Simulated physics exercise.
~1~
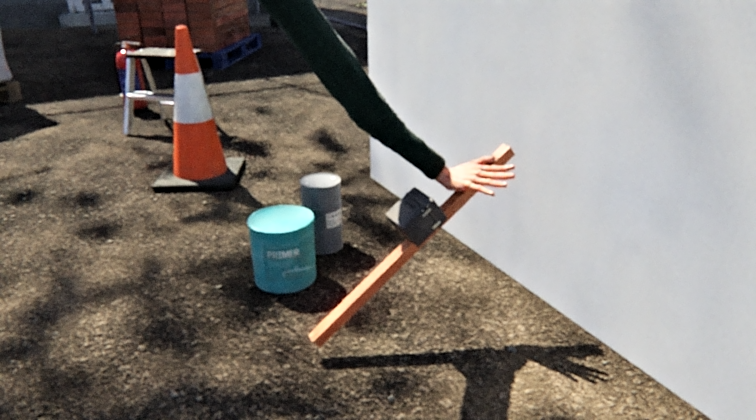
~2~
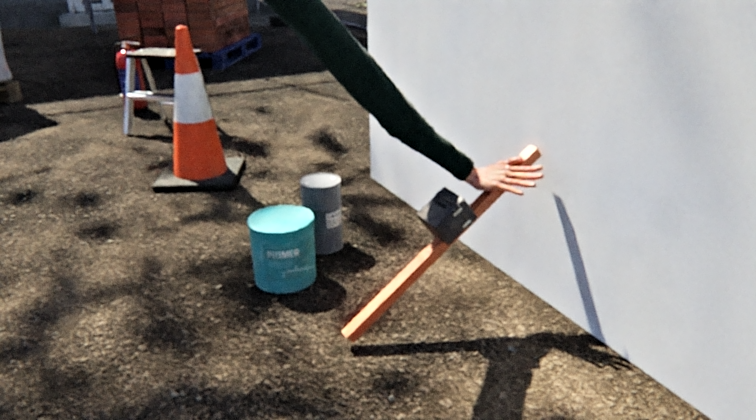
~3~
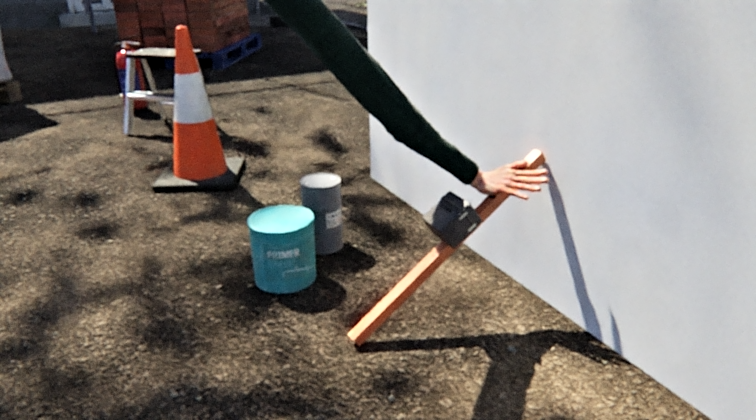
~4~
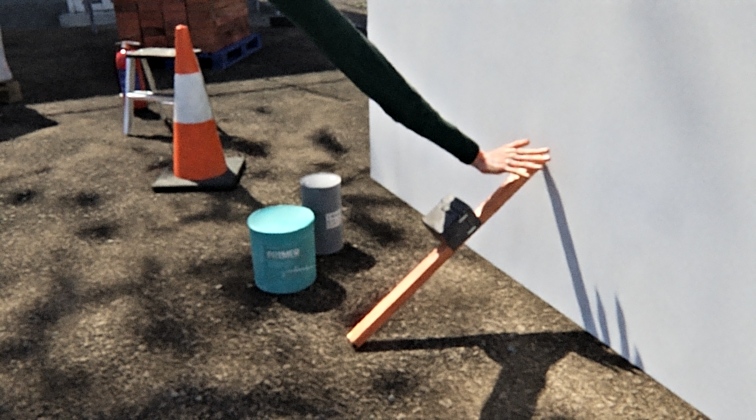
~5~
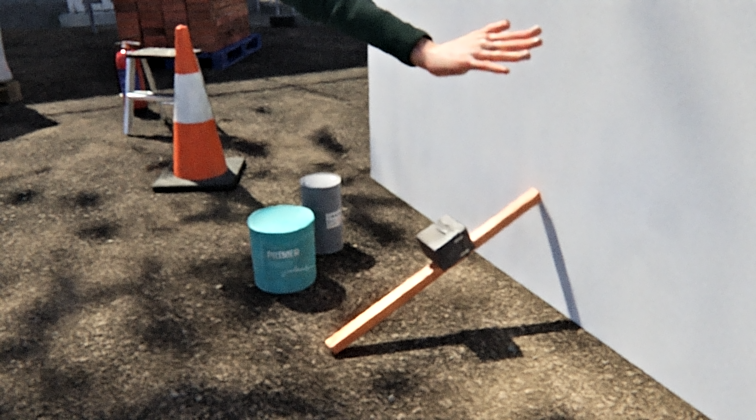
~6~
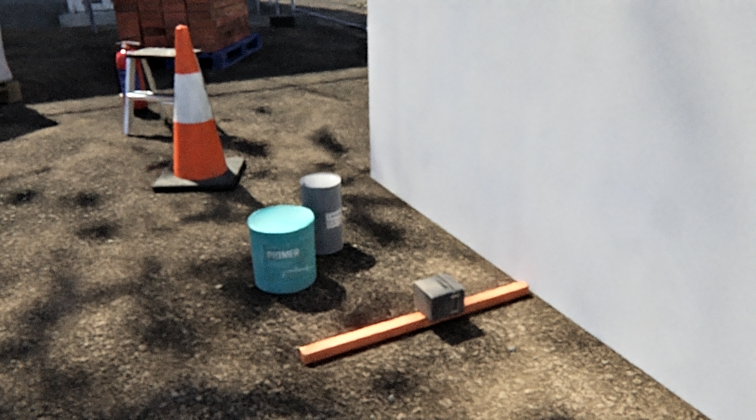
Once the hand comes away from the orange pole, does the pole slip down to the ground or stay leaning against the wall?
The pole slips down after the hand lets go. It ends up lying on the ground in front of the wall, while the turquoise pail and grey canister stay standing.
